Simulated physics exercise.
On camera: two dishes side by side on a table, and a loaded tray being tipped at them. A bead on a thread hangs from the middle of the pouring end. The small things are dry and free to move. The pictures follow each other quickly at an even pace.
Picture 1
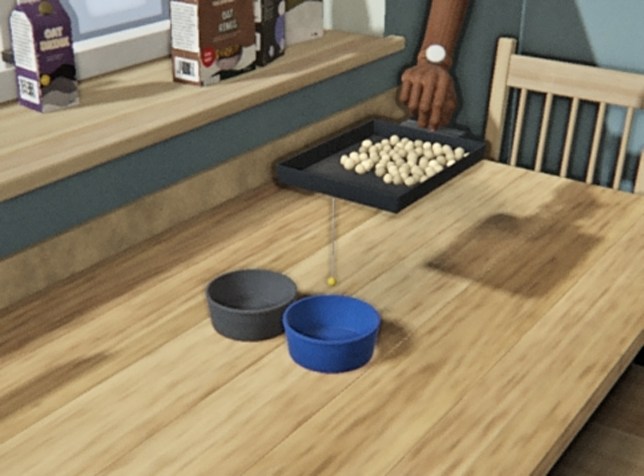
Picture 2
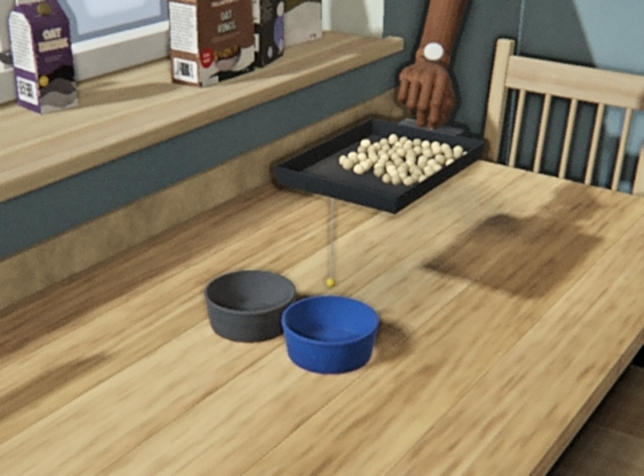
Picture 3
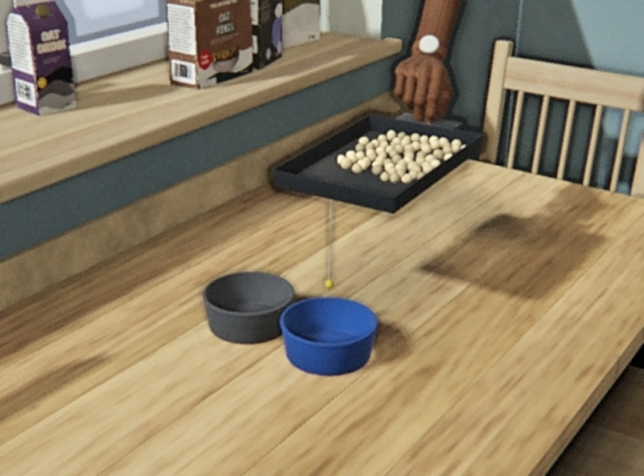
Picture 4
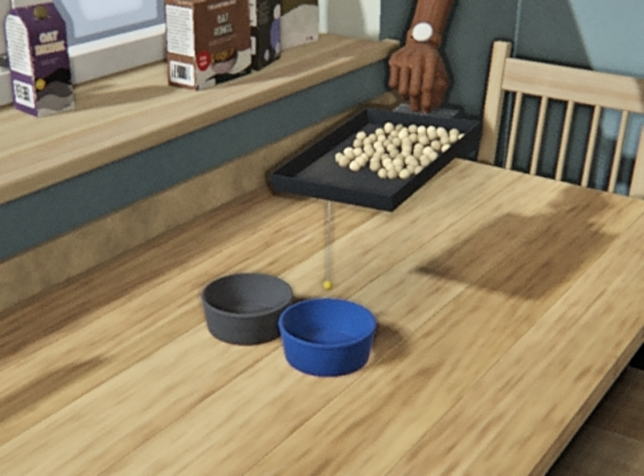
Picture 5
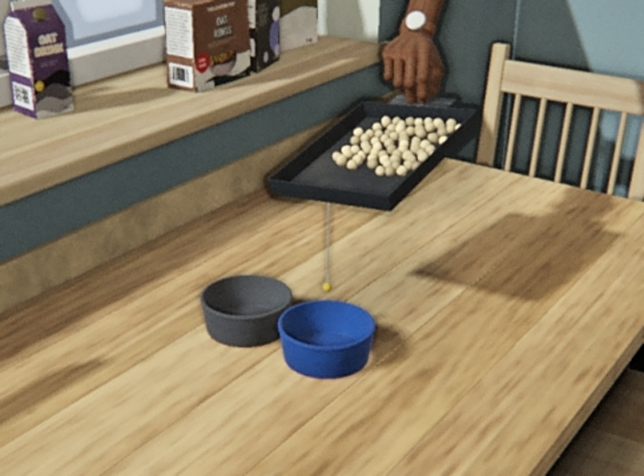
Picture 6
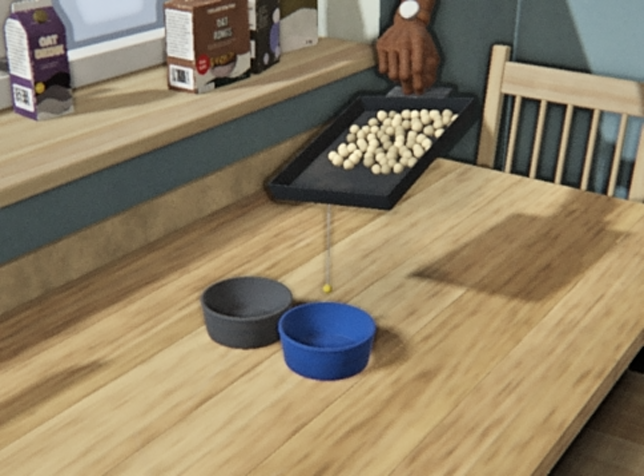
At a wooden table, a hand held a black tray of small round nuts near a gray dish and a blue one, slowly tilting it toward its near left corner as the nuts shifted slightly.
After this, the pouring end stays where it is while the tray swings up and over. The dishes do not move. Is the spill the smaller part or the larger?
In the dishes lies over half of it.
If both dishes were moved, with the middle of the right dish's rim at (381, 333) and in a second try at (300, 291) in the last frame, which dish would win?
The first try: The left one. The second: The dish on the right.
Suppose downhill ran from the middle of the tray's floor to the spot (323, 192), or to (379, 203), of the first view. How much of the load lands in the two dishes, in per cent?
About 90 and 30 per cent.
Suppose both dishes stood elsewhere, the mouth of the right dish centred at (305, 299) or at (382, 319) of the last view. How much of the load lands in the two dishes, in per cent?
Near 80 % and 70 %.
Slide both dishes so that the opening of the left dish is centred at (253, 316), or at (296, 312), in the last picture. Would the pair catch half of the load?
At the first place under half, at the second less than half.
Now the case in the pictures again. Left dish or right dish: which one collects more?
It is the left-hand dish.
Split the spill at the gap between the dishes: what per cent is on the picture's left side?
It comes to 40 per cent or so.
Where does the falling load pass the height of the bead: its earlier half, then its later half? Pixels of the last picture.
At about (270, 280), then at (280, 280).
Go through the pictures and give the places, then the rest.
The first picture shows corners of the pouring end at (279, 165) and (397, 195), level; middle of the load at (413, 162), macadamia nuts; left dish at (223, 320); right dish at (304, 351); bead on its thread at (333, 282).
The second picture shows corners of the pouring end at (278, 166) and (396, 196), level; middle of the load at (411, 161).
The third picture shows corners of the pouring end at (275, 170) and (393, 196), tipped barely, lowest at the left corner; middle of the load at (409, 157).
The fourth picture shows corners of the pouring end at (273, 174) and (390, 194), tipped a little, lowest at the left corner; middle of the load at (407, 150).
The fifth picture shows corners of the pouring end at (271, 179) and (387, 194), tipped a little, lowest at the left corner; middle of the load at (404, 145).
The sixth picture shows corners of the pouring end at (271, 183) and (386, 194), tipped clearly, lowest at the left corner; middle of the load at (401, 140); left dish at (219, 328); right dish at (300, 358).
Soon, tray tipped steeply; nearly all on the tray; a small part in the air.
A while on, tray tipped past a quarter turn; most on the tray; a small part in the left dish; a stray few outside both; a stray few in the air.
Towards the end, tray tipped past a quarter turn; a small part in the right dish; about two thirds in the left dish; about a quarter outside both.
Finally, tray tipped past a quarter turn; a small part in the right dish; about two thirds in the left dish; about a quarter outside both.
